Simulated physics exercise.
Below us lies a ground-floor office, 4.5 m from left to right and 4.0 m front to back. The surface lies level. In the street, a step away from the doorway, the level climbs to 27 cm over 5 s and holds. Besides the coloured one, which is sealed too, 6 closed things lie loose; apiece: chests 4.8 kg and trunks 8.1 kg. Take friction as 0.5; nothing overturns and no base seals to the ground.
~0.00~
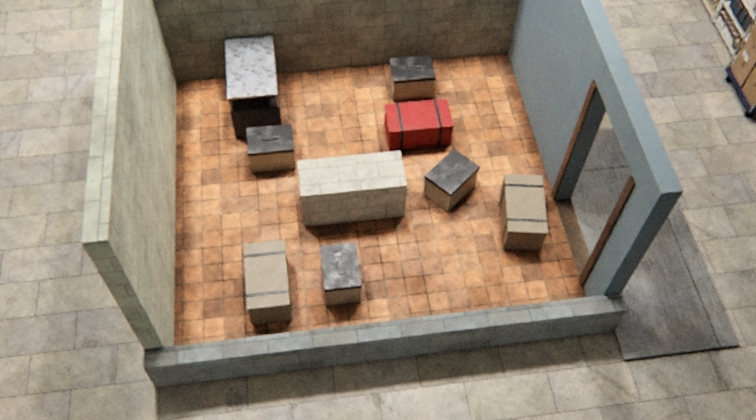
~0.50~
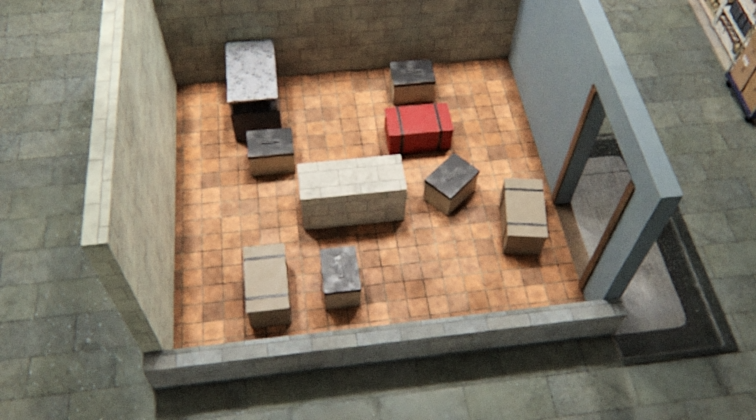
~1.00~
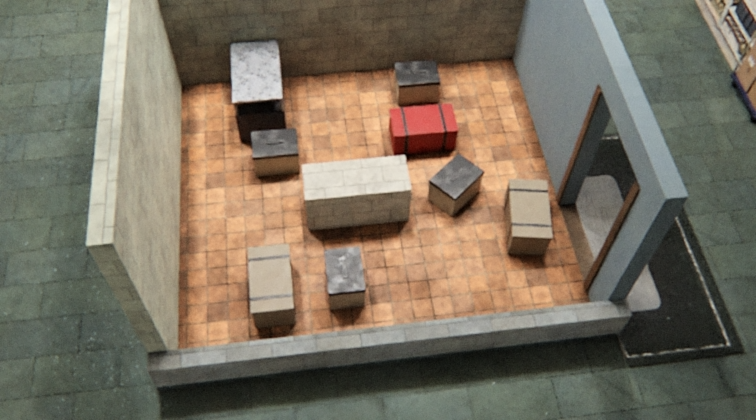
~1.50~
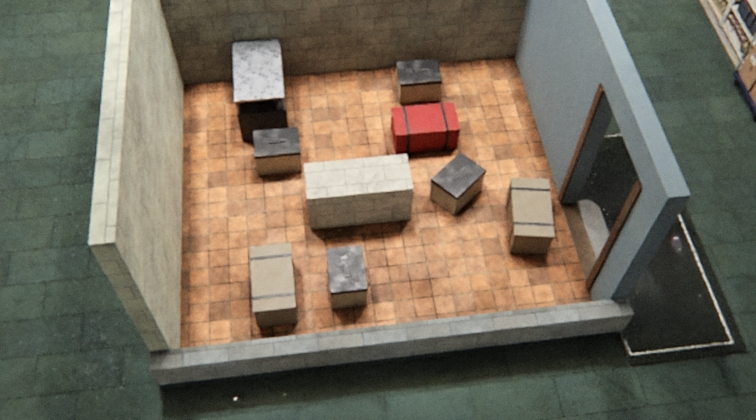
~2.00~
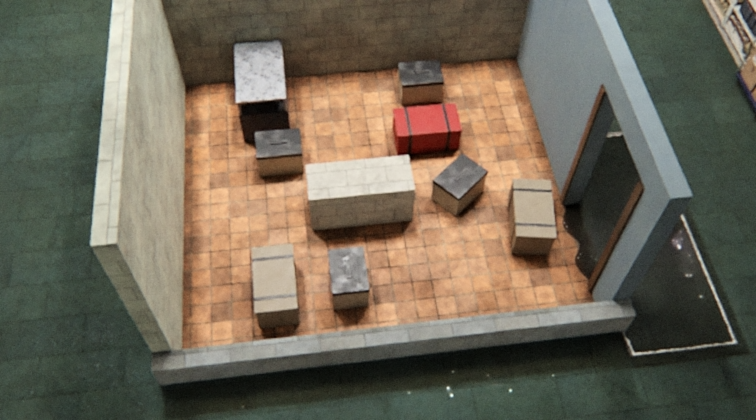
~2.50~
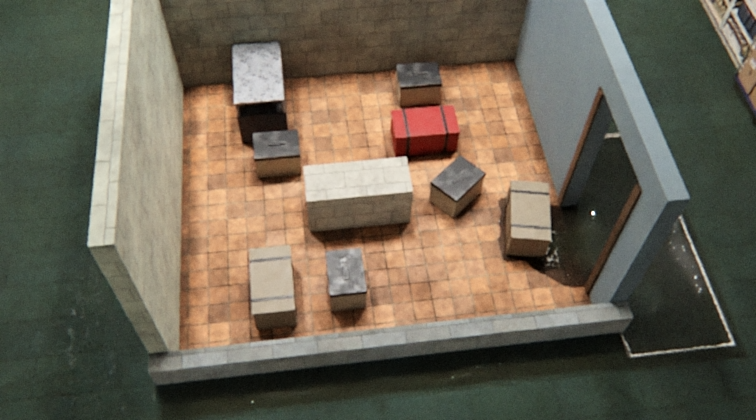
Dark water spreads over the paving around an open-topped room, then enters through the doorway.
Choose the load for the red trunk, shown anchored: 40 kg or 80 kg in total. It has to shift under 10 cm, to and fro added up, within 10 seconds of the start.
Verdict: The smaller load will do.
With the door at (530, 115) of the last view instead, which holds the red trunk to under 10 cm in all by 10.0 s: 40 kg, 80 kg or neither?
In that case only the higher weight holds it.
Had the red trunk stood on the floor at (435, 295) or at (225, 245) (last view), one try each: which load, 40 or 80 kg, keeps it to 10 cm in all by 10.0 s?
In that order: Only the larger holds; only the larger holds.
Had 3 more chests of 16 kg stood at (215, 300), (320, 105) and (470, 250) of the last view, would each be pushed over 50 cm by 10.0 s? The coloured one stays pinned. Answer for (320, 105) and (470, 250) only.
In that order: Under, more.
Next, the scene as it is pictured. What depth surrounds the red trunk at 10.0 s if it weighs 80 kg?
About 4 cm.
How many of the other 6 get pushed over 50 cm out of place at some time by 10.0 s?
That makes 4.
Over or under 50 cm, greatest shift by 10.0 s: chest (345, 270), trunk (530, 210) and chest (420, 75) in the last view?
In turn: More, past it, under.
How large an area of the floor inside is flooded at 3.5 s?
Some 3.0 m2.
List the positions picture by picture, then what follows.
The red trunk at (419, 115), on the bottom; water covers 0.0 m2; 0 of 7 have shifted, in the first picture.
The red trunk at (419, 119), on the bottom; water covers 0.0 m2; 0 of 7 have shifted, in the second picture.
The red trunk at (424, 119) rests on the ground; 0.0 m2 under water; 0 of 7 have shifted, in the third picture.
The red trunk at (425, 118) rests on the ground; 0.0 m2 under water; 0 of 7 have shifted, in the fourth picture.
The red trunk at (427, 119) rests on the ground; 0.0 m2 under water; 0 of 7 have shifted, in the fifth picture.
The red trunk at (425, 121) rests on the ground; water covers 0.4 m2; 0 of 7 have shifted, in the sixth picture.
After 3.5 s the red trunk would be 0 cm from its start with 40 kg and 0 cm from its start with 80 kg; 0 cm of water round it then.
After 4.5 s the red trunk would be 0 cm from its start with 40 kg and 0 cm from its start with 80 kg; 1 cm of water round it then.
After 7.0 s the red trunk would be 0 cm from its start with 40 kg and 0 cm from its start with 80 kg; 4 cm of water round it then.
After 10.0 s the red trunk would be 0 cm from its start with 40 kg and 0 cm from its start with 80 kg; 4 cm of water round it then.
